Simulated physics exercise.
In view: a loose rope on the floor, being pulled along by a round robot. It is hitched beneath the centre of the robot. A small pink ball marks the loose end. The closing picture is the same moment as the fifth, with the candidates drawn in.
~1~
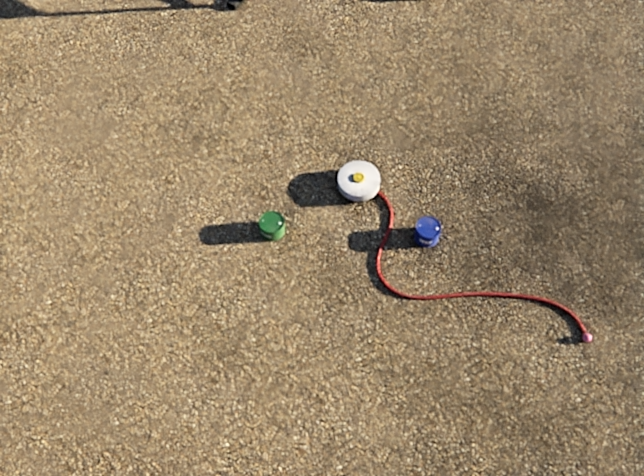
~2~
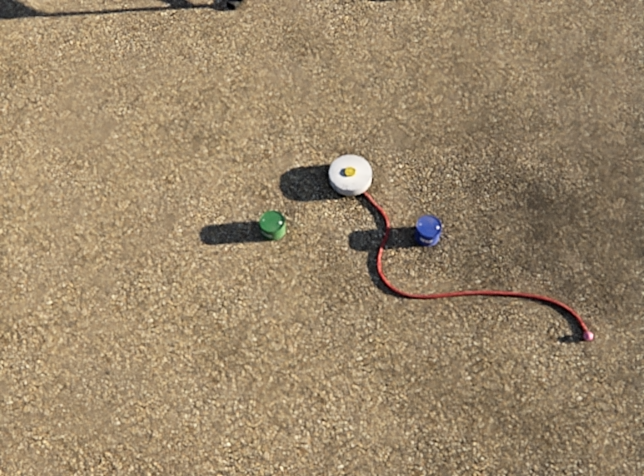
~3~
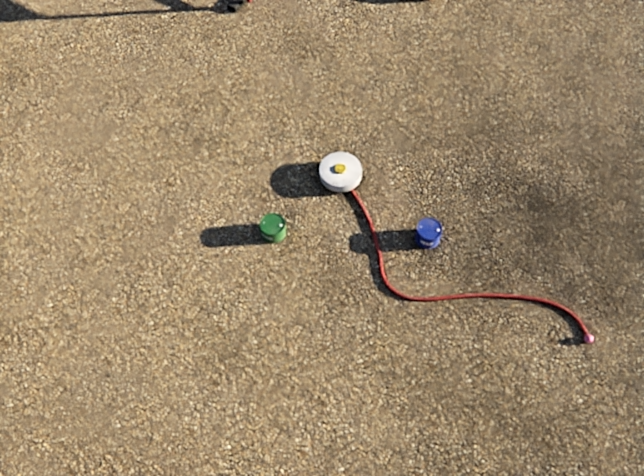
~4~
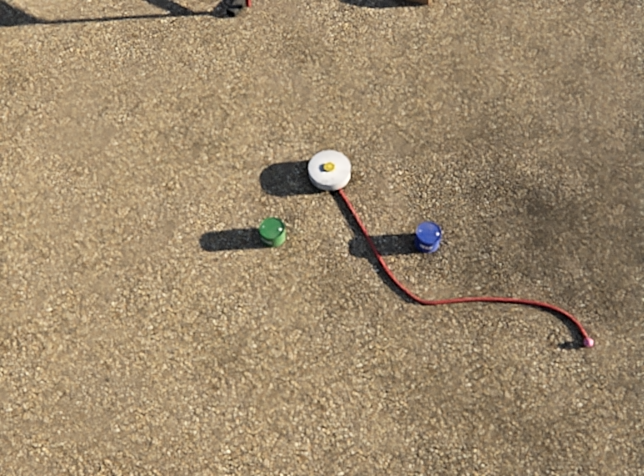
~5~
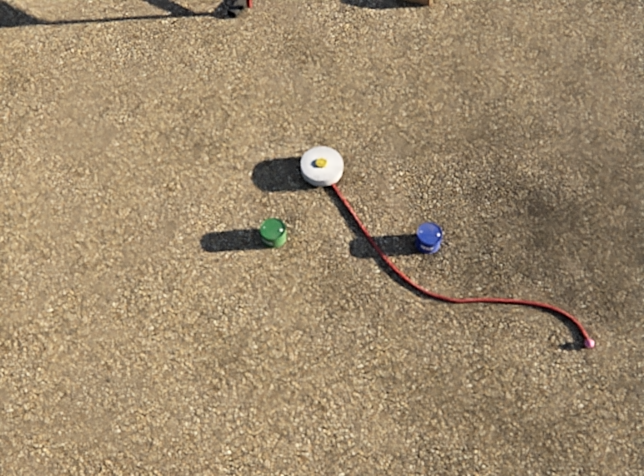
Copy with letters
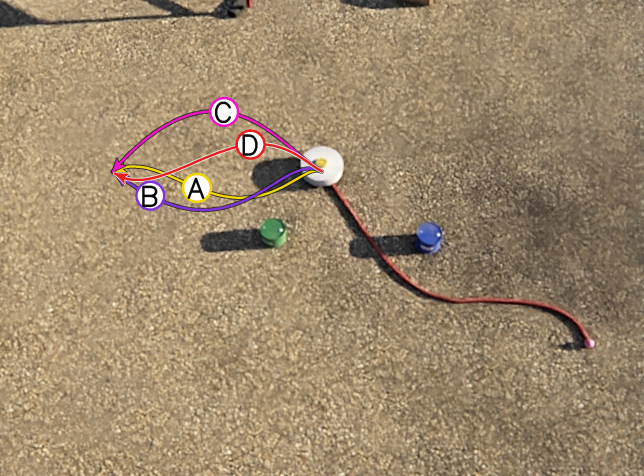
On sandy ground, a round white robot pulls a red rope left past a blue pot.
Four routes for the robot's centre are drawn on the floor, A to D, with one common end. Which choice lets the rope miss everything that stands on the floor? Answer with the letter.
Route A.
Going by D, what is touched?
It meets the blue pot.
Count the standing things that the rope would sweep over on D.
It sweeps one.
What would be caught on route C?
It meets the blue pot.
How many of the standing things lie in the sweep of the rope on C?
One.
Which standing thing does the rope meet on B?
It meets the green tub.
On the marked copy, A from (322, 171) via (216, 194) to (113, 172); B from (322, 171) via (220, 209) to (115, 173); C from (322, 171) via (219, 111) to (113, 172); D from (322, 171) via (221, 152) to (115, 174).
Following A. Soon after the start, robot (244, 194), middle of the rope (405, 257), free end (572, 326).
Later, robot (166, 171), middle of the rope (322, 231), free end (485, 289).
In the end, robot (111, 168), middle of the rope (271, 213), free end (429, 268); nothing has been touched.
As for the rest, B meets the green tub; C meets the blue pot; D meets the blue pot.
